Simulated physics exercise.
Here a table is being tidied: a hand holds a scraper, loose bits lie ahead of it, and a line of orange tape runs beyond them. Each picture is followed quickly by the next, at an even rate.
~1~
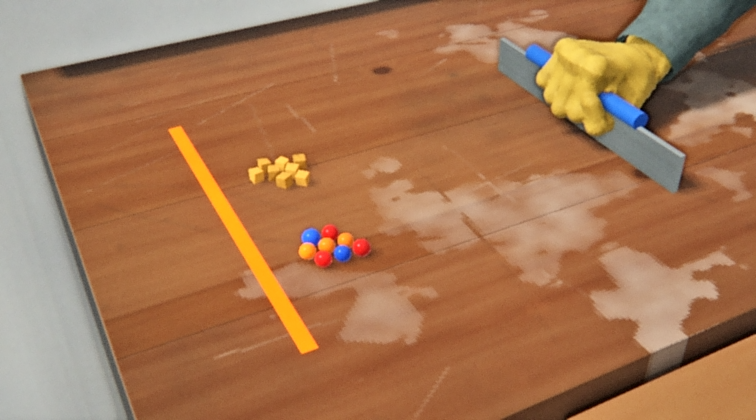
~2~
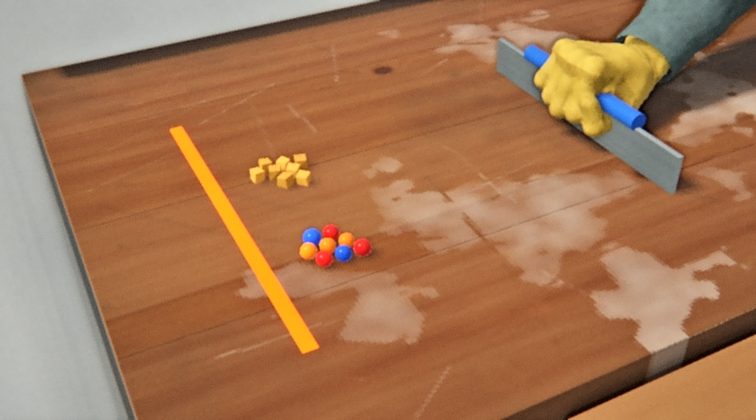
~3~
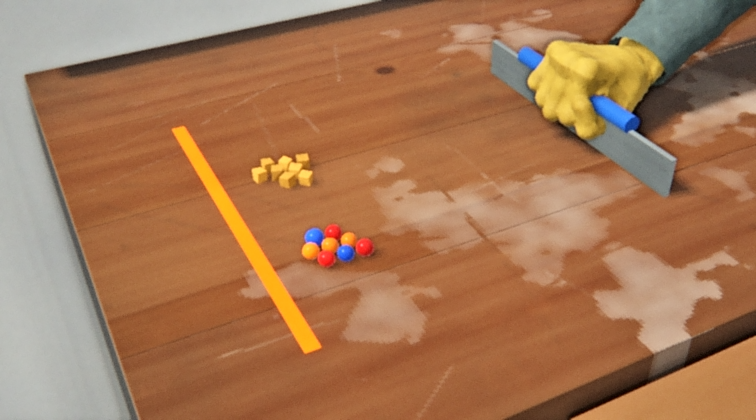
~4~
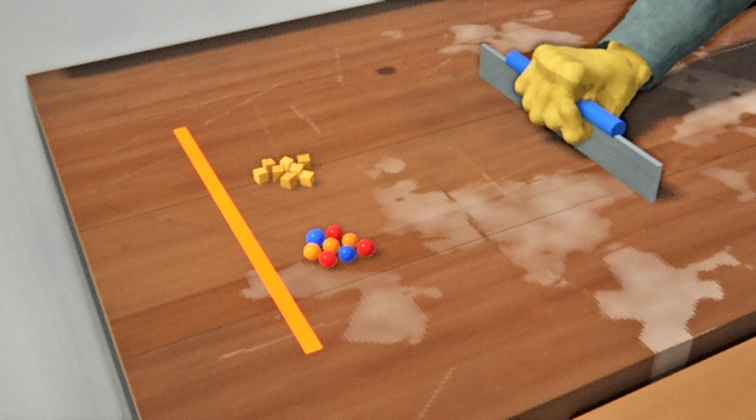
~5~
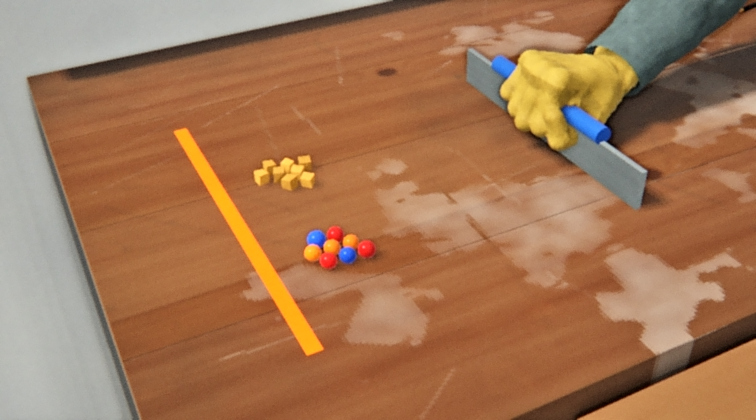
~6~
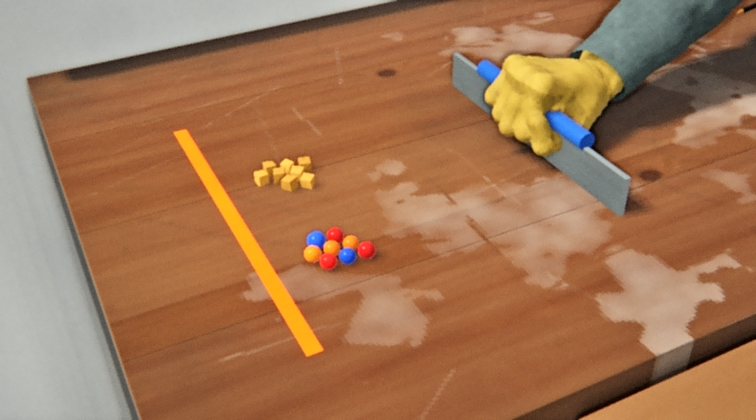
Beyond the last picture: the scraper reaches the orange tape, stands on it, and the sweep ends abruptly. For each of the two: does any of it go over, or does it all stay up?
Near lot: Some goes over; far lot: All stays up.
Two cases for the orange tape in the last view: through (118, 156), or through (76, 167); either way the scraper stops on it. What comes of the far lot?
In case one it does not fall, and in case two it has some fall off.
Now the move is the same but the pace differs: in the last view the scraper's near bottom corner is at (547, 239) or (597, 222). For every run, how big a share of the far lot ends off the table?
About 10 %, then about 0 %.
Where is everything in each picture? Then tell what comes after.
In the first frame, scraper (664, 163), at rest; orange tape (180, 137), well back from the edge; edge at (86, 269); near lot (327, 246), a few glass marbles; far lot (274, 173), a few croutons.
In the second frame, scraper (662, 164); far lot (275, 173).
In the third frame, scraper (656, 167); near lot (330, 246).
In the fourth frame, scraper (642, 172); far lot (279, 173).
In the fifth frame, scraper (627, 179); near lot (332, 248).
In the sixth frame, scraper (611, 185); orange tape (185, 139); edge at (91, 272); near lot (332, 249); far lot (279, 176).
Then, 0.52 s later than the last frame, scraper still moving, near (385, 148); near lot all on the table, its front near (313, 254); far lot all on the table, its front near (261, 178).
Then, 1.07 s later than the last frame, scraper stopped at the orange tape; near lot all on the table, its front near (206, 294); far lot all on the table, its front near (186, 202).
Then, 1.35 s later than the last frame, scraper stopped at the orange tape; near lot all on the table, its front near (113, 318); far lot all on the table, its front near (183, 194).
When it is over, scraper stopped at the orange tape; near lot every one over the edge; far lot all on the table, its front near (183, 194).
